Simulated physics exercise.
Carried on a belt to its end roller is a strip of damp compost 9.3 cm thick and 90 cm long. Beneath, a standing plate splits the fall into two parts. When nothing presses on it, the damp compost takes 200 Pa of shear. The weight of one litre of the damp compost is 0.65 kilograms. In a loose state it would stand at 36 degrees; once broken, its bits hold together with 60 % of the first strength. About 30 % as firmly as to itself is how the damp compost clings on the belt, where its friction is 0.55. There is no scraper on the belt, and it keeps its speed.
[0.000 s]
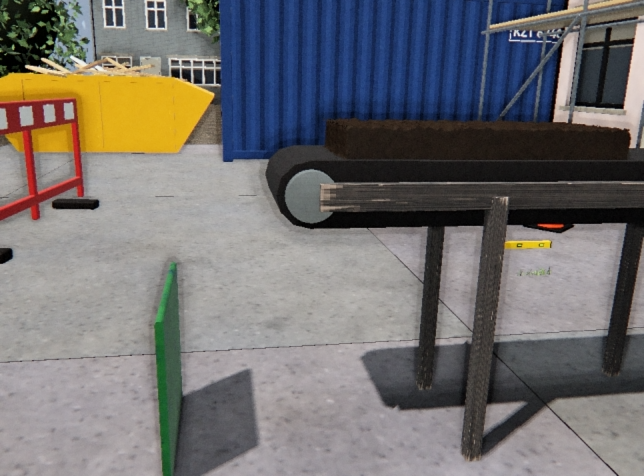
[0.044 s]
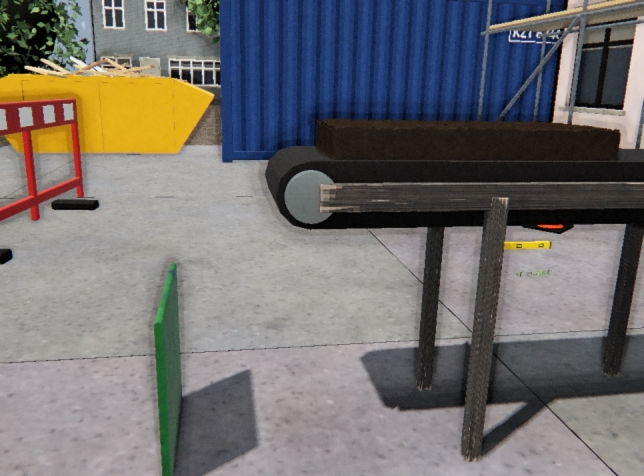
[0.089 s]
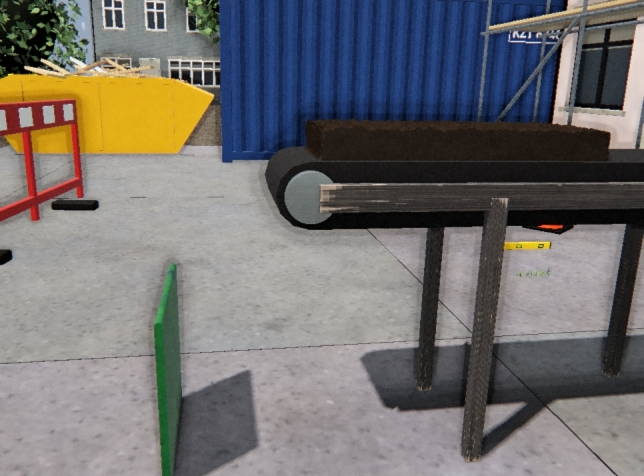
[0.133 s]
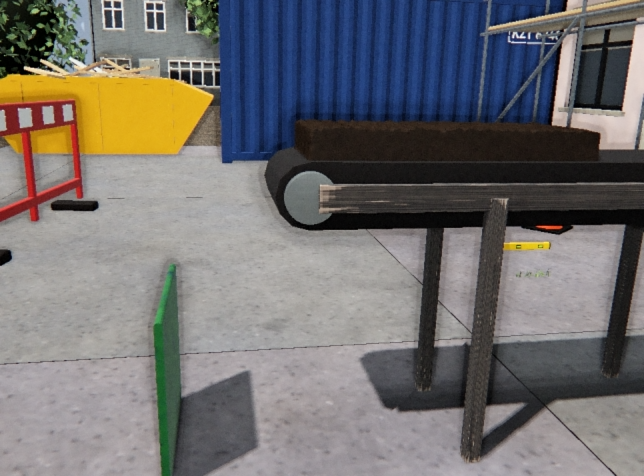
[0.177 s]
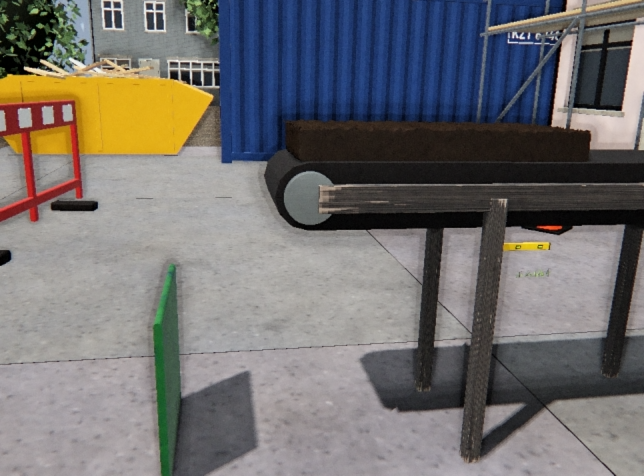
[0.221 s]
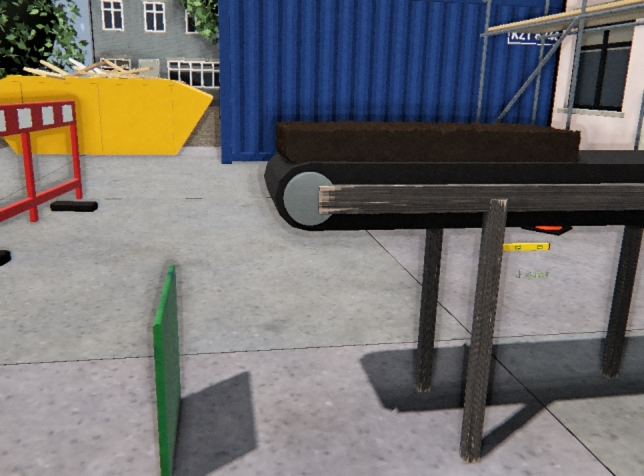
In this clip, a long dark brown slab of compost rides slowly leftward on a black conveyor belt, its front edge reaching over the end roller in one piece, while a green upright plate stands still on the paving.
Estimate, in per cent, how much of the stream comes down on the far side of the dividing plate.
I would say about 0 per cent lands on the far side.
After 0.58 s, 0 % is beyond the plate's line.
After 1.01 s, 0 % is beyond the plate's line.
After 1.43 s, 0 % is beyond the plate's line.
After 1.85 s, 0 % is beyond the plate's line.
After 3.13 s, 0 % is beyond the plate's line.
